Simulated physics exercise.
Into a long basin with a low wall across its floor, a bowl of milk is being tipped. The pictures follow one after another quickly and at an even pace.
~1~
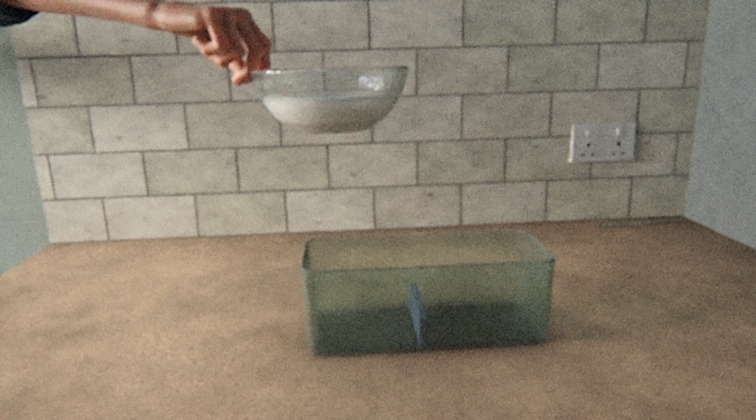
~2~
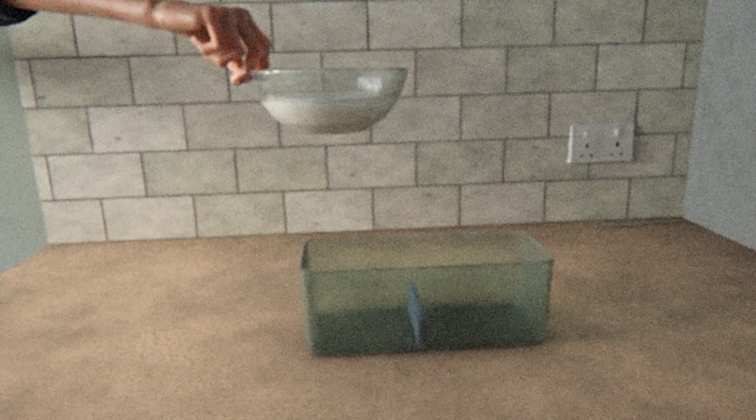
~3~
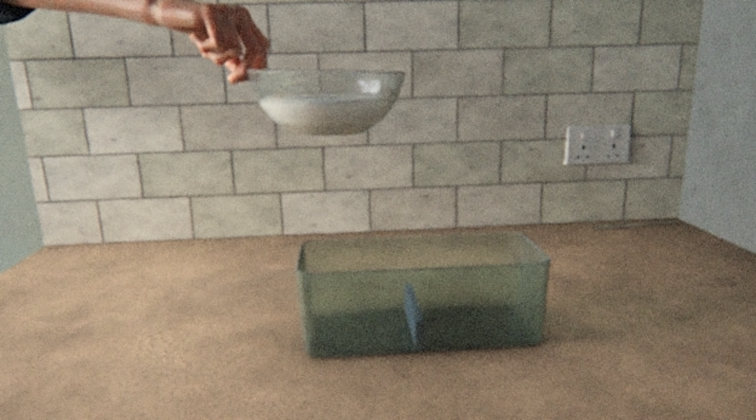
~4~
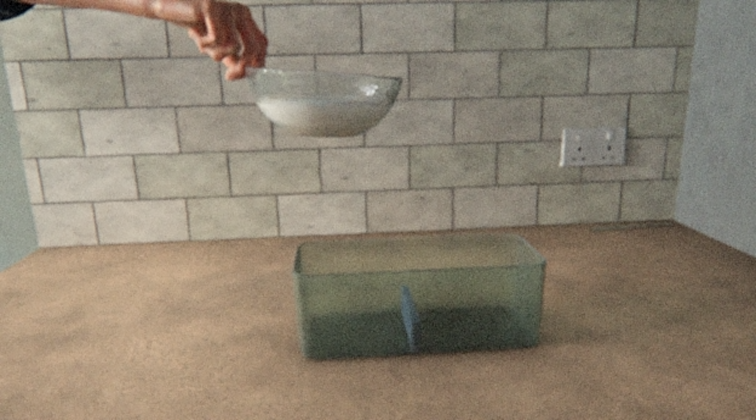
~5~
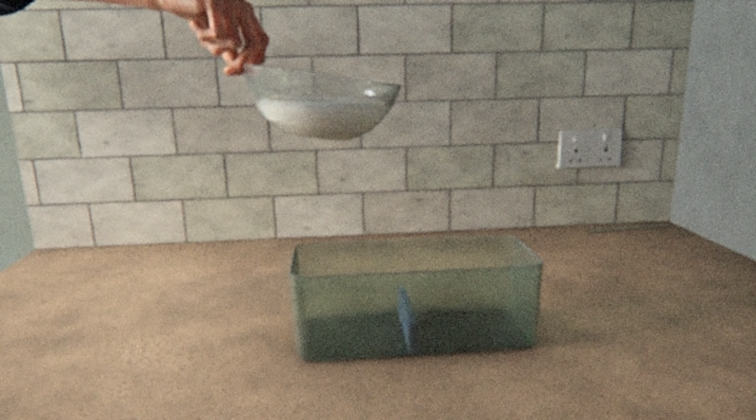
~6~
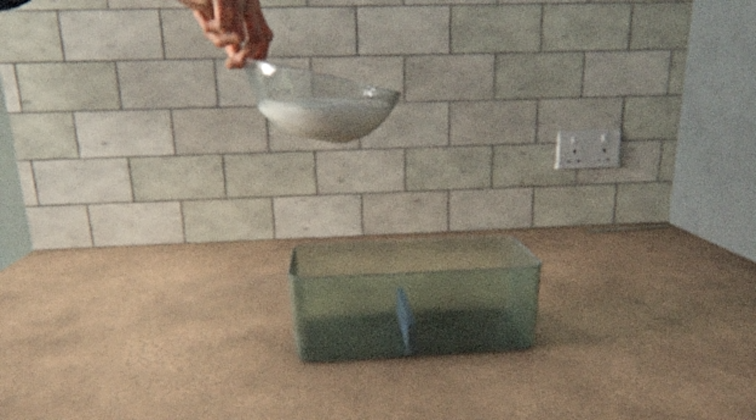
A hand slowly tilts a glass bowl of milk rightward above a long basin.
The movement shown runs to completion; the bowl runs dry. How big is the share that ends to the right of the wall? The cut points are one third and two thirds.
Most likely beyond two thirds will rest right of the wall.
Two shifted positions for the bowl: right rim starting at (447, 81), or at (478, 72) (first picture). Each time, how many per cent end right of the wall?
Start one gives some 90 %, start two some 75 %.
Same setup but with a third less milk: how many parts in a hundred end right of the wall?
About 80 parts in a hundred, give or take.
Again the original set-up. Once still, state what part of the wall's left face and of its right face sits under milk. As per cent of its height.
Left: About 20; right: About 60.
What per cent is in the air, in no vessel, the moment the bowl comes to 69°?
Share: Approx. 45 %.
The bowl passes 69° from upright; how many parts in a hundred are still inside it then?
Around 40 in a hundred has not poured out yet.
A moment on, the bowl is tipped part way and 38 per cent is still to pour, 0 is left of the wall and 18 right of it.
Next, the bowl is tipped right over and 0 per cent is still to pour, 14 is left of the wall and 81 right of it.
Then the bowl is tipped right over and 0 per cent is still to pour, 17 is left of the wall and 82 right of it.
Later the bowl is tipped right over and 0 per cent is still to pour, 18 is left of the wall and 81 right of it.
At rest 18 per cent lies left of the wall, 81 right of it and 1 outside.
